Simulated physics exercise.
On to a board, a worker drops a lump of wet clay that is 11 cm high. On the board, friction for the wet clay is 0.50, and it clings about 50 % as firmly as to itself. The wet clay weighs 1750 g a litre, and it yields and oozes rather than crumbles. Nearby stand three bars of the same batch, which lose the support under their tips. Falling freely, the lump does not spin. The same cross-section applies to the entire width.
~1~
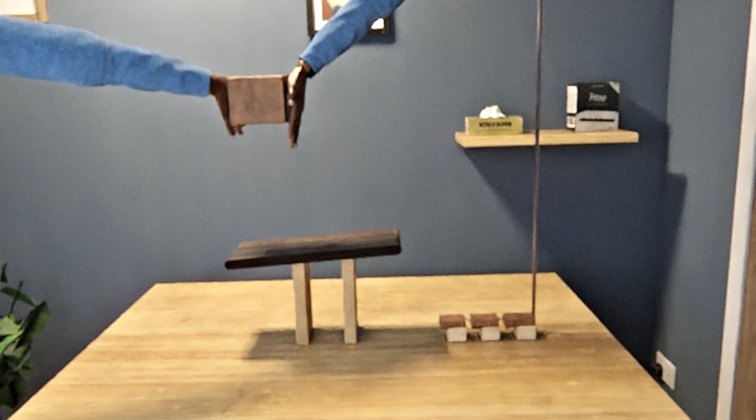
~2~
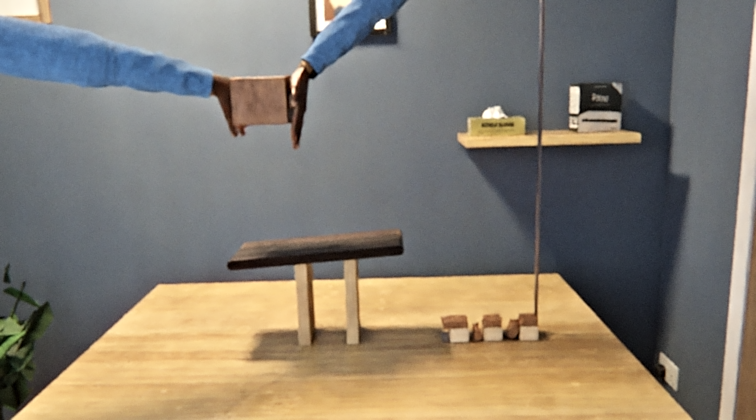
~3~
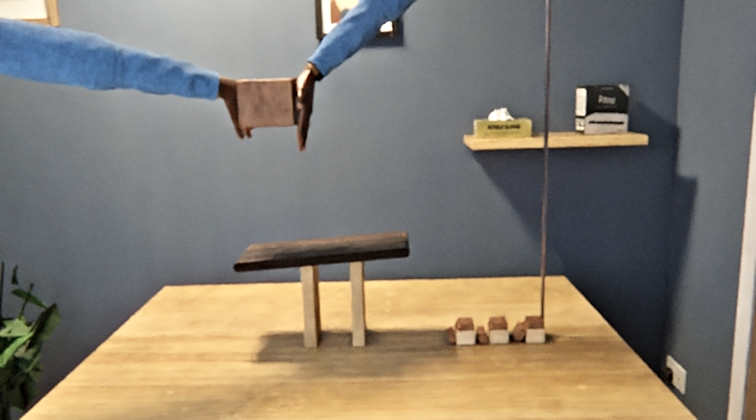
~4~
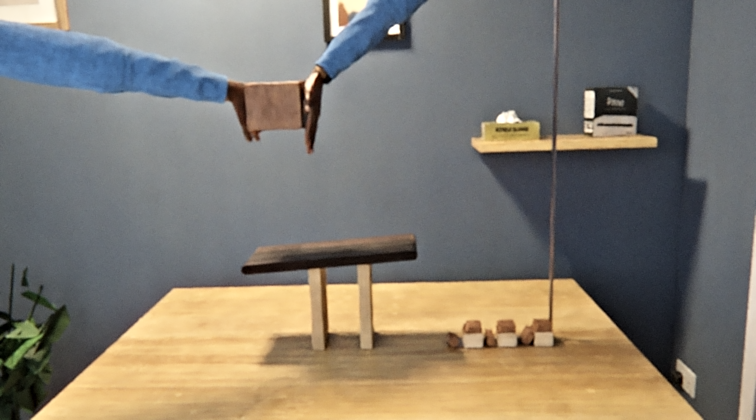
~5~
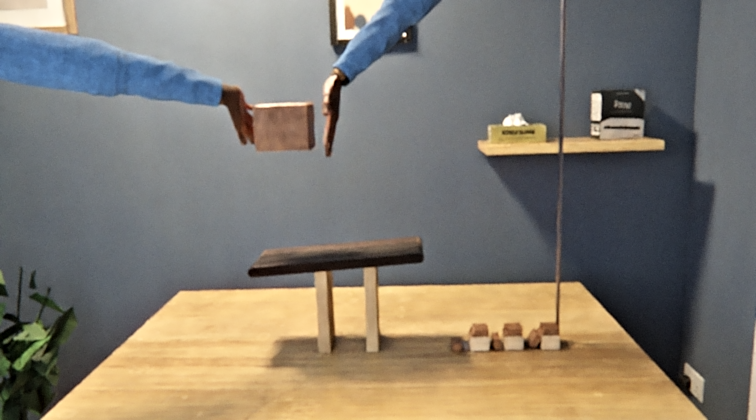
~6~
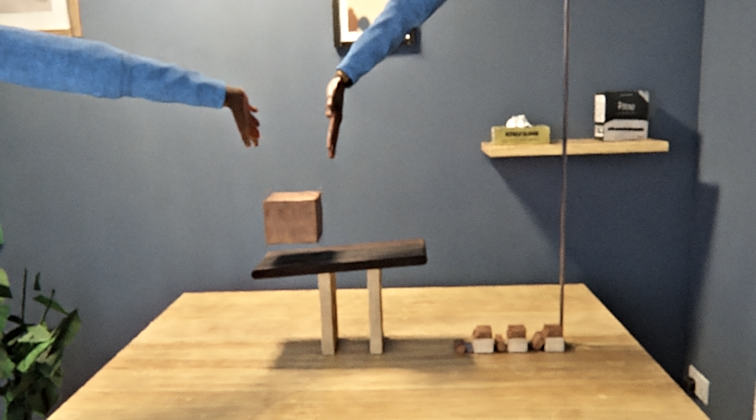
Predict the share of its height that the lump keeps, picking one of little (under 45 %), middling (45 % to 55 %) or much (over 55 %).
Predicted: Middling.
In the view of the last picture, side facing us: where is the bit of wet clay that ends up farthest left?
You'll find it somewhere near (254, 258) on the near face.
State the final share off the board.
I'd estimate near 25 % off the board.
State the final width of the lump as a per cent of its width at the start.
Around 200 % of the starting width.
Another 0.12 s on from the sixth picture, it stands 51 % of its first height and none has gone off the board.
Another 0.25 s on from the sixth picture, it stands 50 % of its first height and 12 % has gone off the board.
Another 0.38 s on from the sixth picture, it stands 50 % of its first height and 23 % has gone off the board.
Another 0.52 s on from the sixth picture, it stands 50 % of its first height and 23 % has gone off the board.
Another 0.62 s on from the sixth picture, at the end, it stands 50 % of its first height and 23 % has gone off the board.
